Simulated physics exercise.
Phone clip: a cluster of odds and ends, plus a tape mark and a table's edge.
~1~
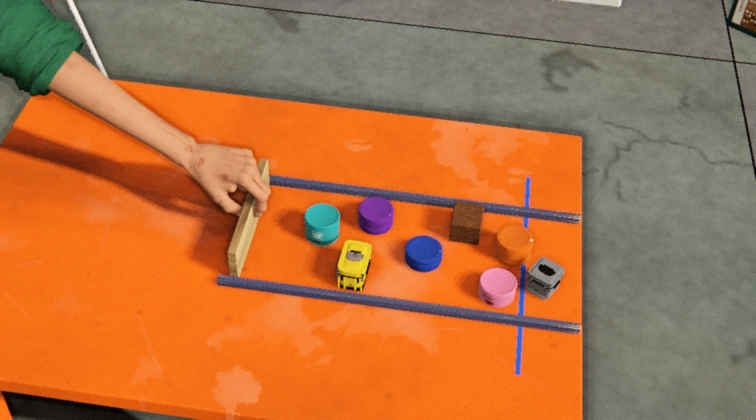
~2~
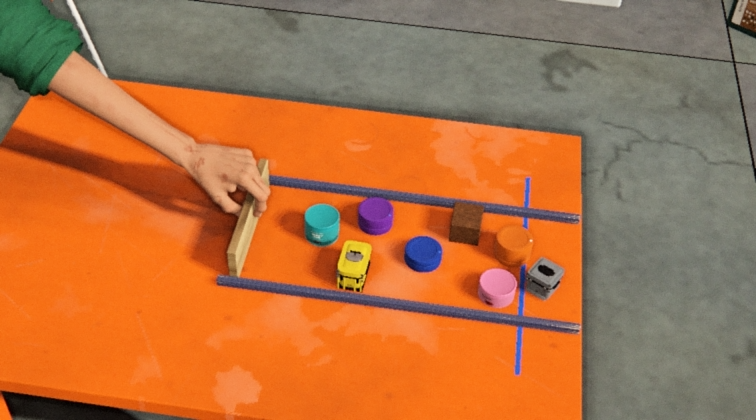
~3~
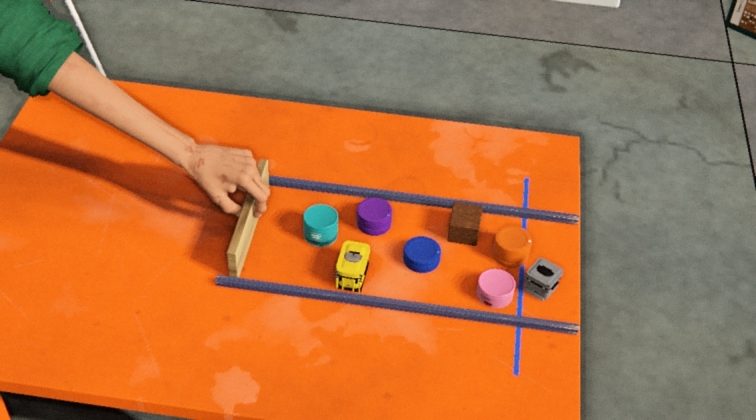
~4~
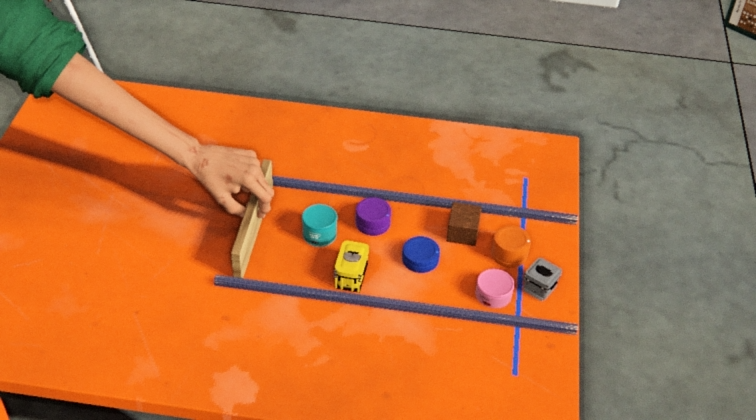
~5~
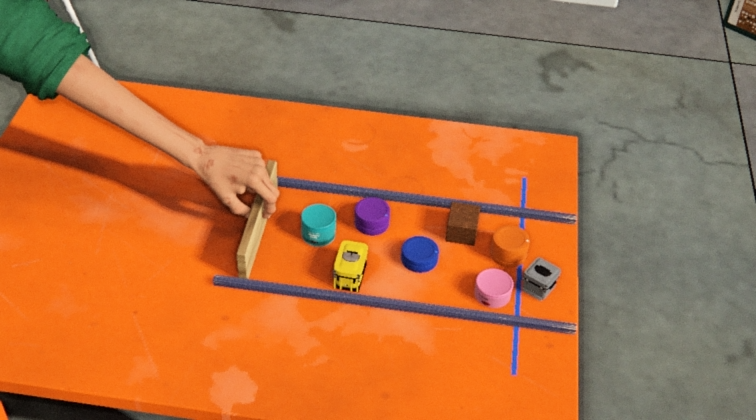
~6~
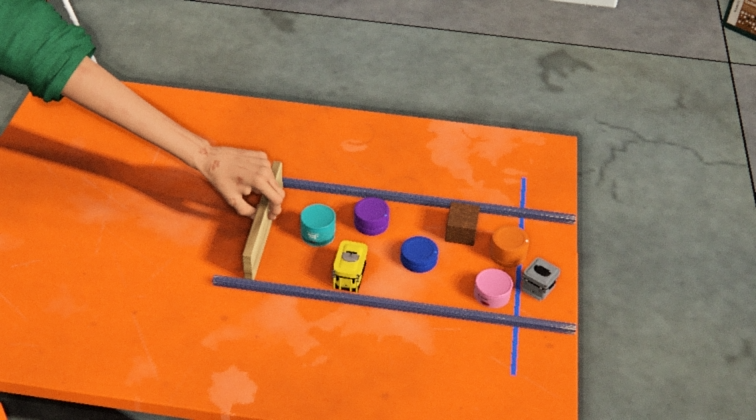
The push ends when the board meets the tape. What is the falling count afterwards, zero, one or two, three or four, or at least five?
Afterwards the falling count is one or two.
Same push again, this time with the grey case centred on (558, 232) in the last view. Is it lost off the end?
Result: It comes off.
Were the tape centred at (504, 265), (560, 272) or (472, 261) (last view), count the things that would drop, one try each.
Try 1: 0; try 2: 5; try 3: 0.
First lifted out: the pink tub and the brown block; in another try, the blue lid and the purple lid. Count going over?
The number fallen is 1, and in the other try 0.
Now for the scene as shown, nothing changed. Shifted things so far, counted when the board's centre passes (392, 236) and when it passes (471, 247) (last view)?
At the first spot the count is 4, and at the second it is 8.
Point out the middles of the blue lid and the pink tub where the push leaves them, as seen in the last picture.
The blue lid at (565, 280), the pink tub at (563, 307).
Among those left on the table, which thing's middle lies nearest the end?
The one is the brown block.
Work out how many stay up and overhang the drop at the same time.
The count is 3.
Soon after, none off yet; grey case at rest near (540, 279); orange lid at rest near (509, 246); pink tub at rest near (493, 289).
After that, none off yet; grey case displaced a little near (553, 286); orange lid displaced about its own width near (554, 259); pink tub displaced about its own width near (520, 301).
In the end, the number that fall off is one or two; gone, orange lid and grey case.
